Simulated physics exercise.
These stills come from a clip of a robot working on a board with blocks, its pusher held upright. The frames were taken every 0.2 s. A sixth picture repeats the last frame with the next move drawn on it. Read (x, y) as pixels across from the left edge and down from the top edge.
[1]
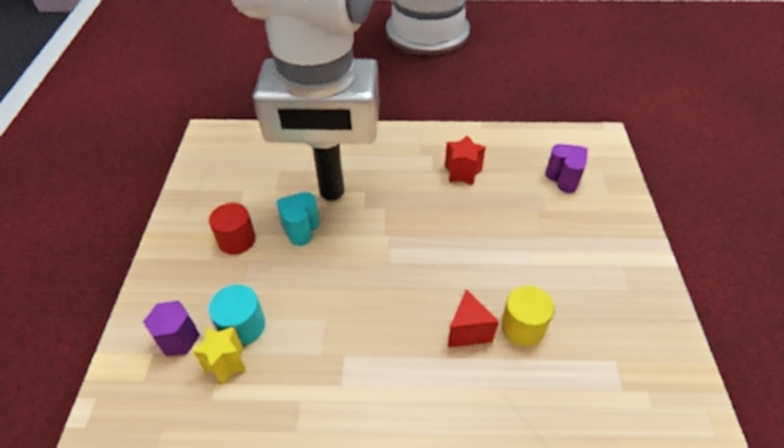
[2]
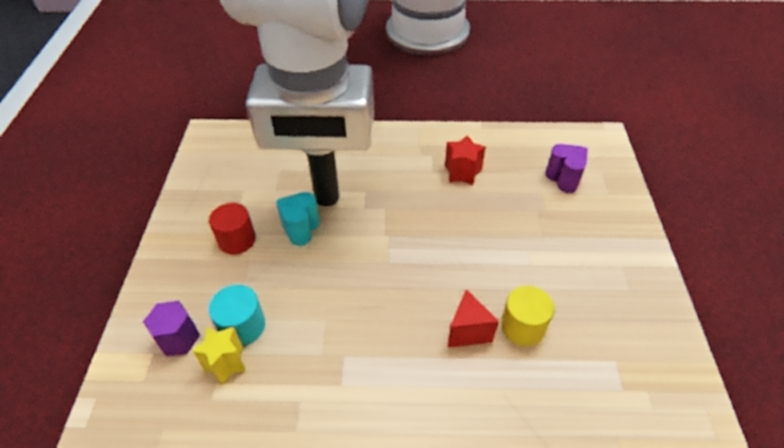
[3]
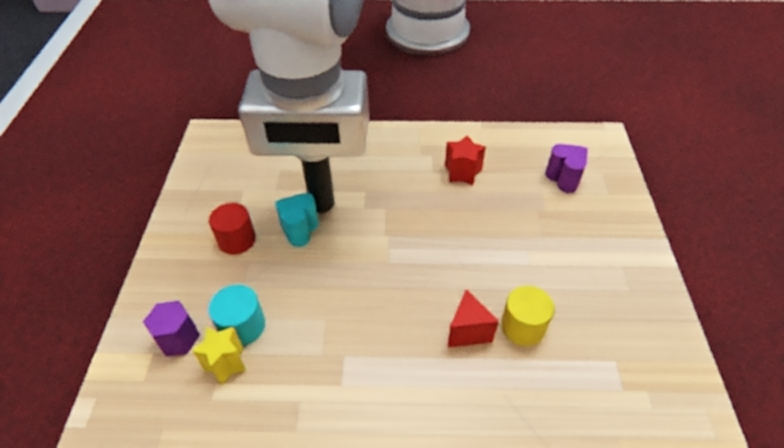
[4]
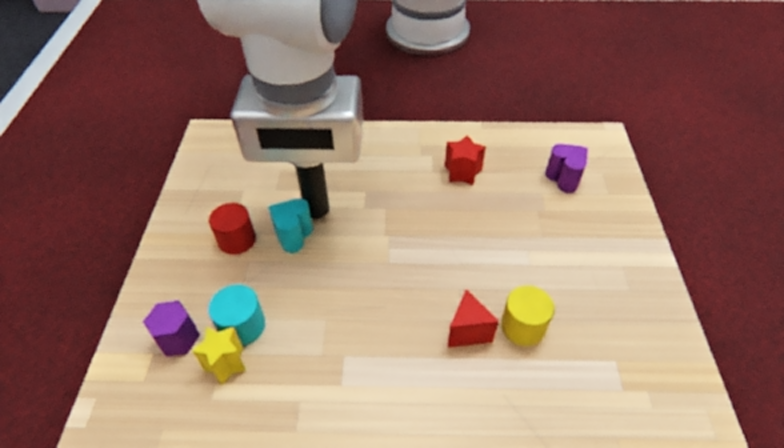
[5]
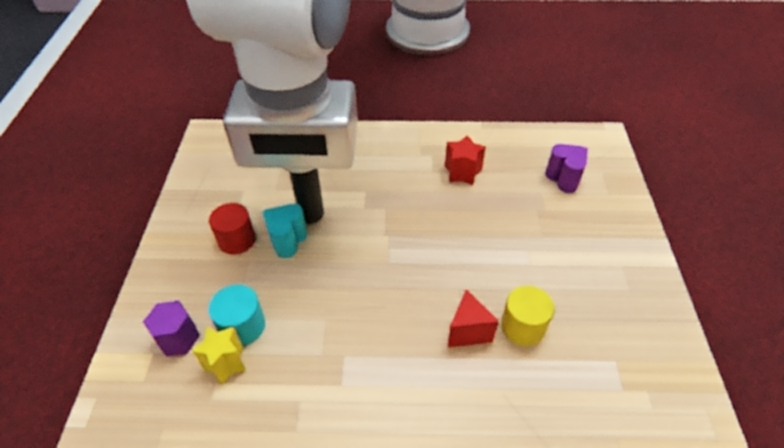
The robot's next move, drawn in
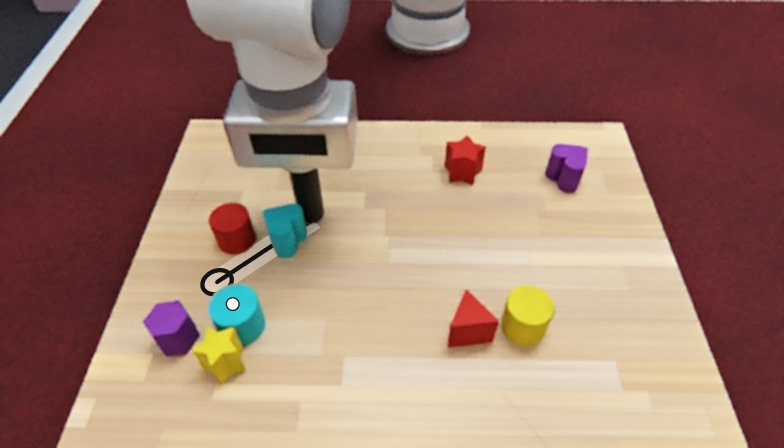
A robot arm with a black pusher moves slightly down and left on a wooden board, reaching the turquoise heart-shaped block and nudging it a short way toward the red cylinder, while the other colored blocks stay still.
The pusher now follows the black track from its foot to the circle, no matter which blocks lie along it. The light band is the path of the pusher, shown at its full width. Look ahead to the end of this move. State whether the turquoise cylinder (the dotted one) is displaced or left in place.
It is no longer where it was.
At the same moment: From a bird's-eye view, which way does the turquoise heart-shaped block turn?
Direction: Anticlockwise.
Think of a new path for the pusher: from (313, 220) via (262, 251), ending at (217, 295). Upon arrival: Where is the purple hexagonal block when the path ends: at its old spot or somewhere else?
That block remains where it is.
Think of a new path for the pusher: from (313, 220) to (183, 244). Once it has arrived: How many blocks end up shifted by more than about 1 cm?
Moved: 2.
The line goes in a line from (313, 220) to (217, 282); the dot is on the turquoise cylinder.
The first path, step by step. One third of the way, pusher at (280, 234); turquoise heart-shaped block at (251, 241), turned 15° anticlockwise.
Two thirds of the way, pusher at (248, 254); turquoise heart-shaped block at (224, 267), turned 40° anticlockwise.
At the end, pusher at (215, 276); yellow star at (215, 350), turned 15° clockwise; red cylinder unmoved; turquoise cylinder at (233, 313); turquoise heart-shaped block at (201, 289), turned 90° anticlockwise.
